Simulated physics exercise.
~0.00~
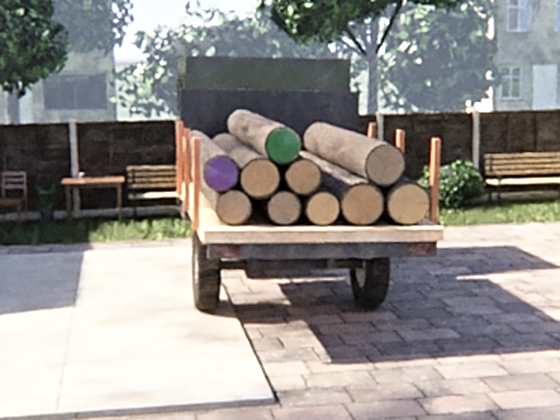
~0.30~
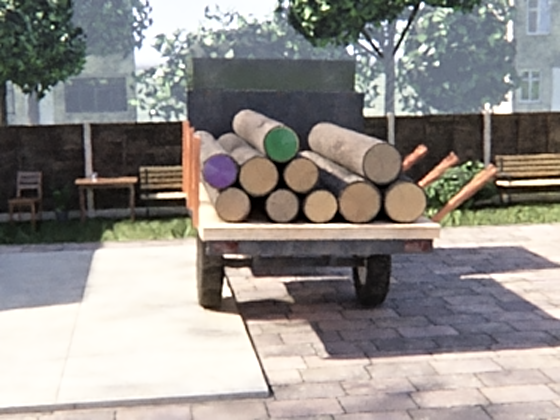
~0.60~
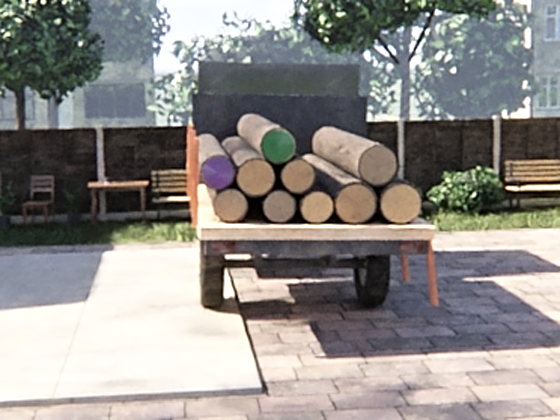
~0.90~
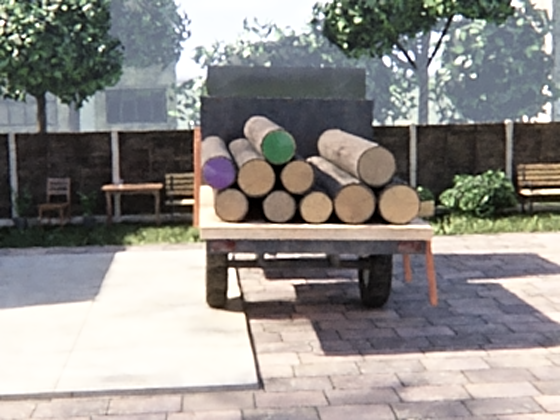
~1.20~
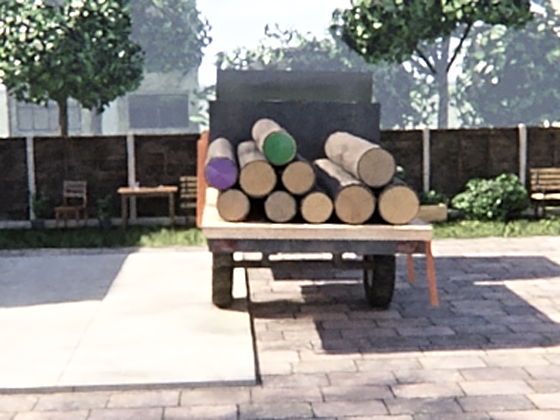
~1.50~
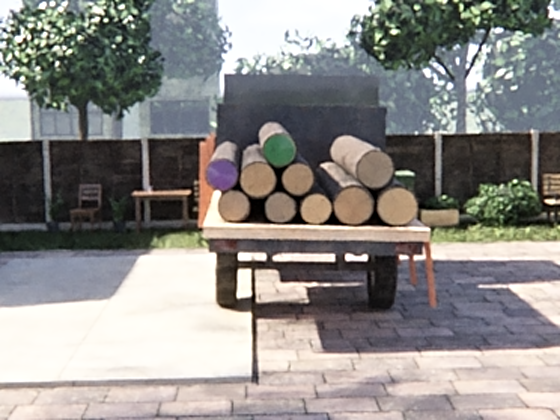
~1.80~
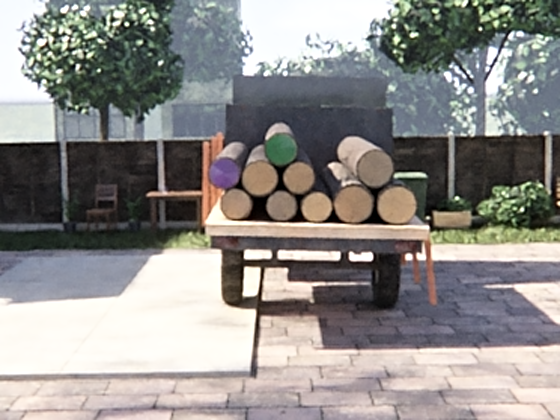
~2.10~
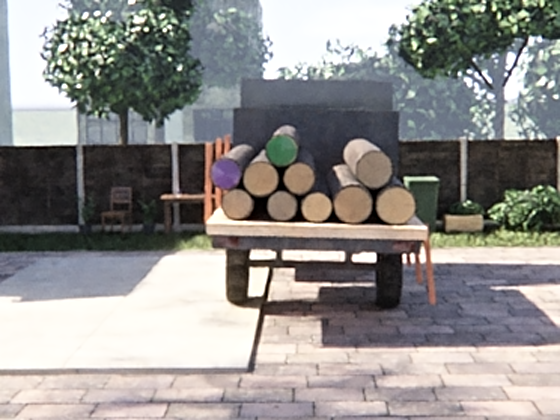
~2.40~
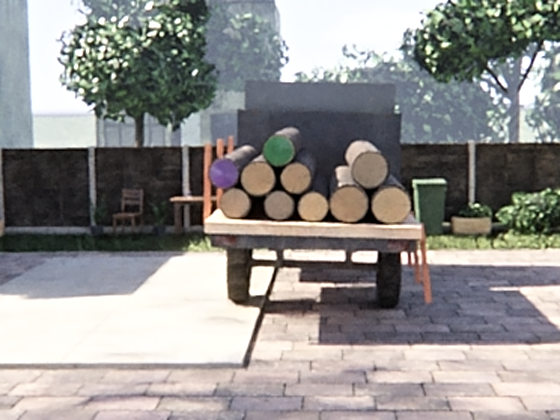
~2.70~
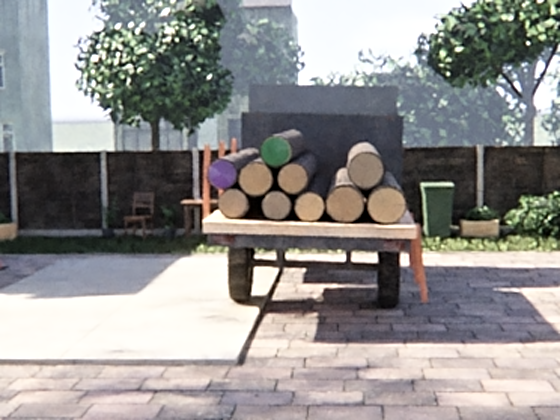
A flatbed lorry stood on a paved yard with logs stacked on its back, one end purple and another green. The orange posts on the right swung down and hung below the deck, yet the logs stayed piled up and none fell off.
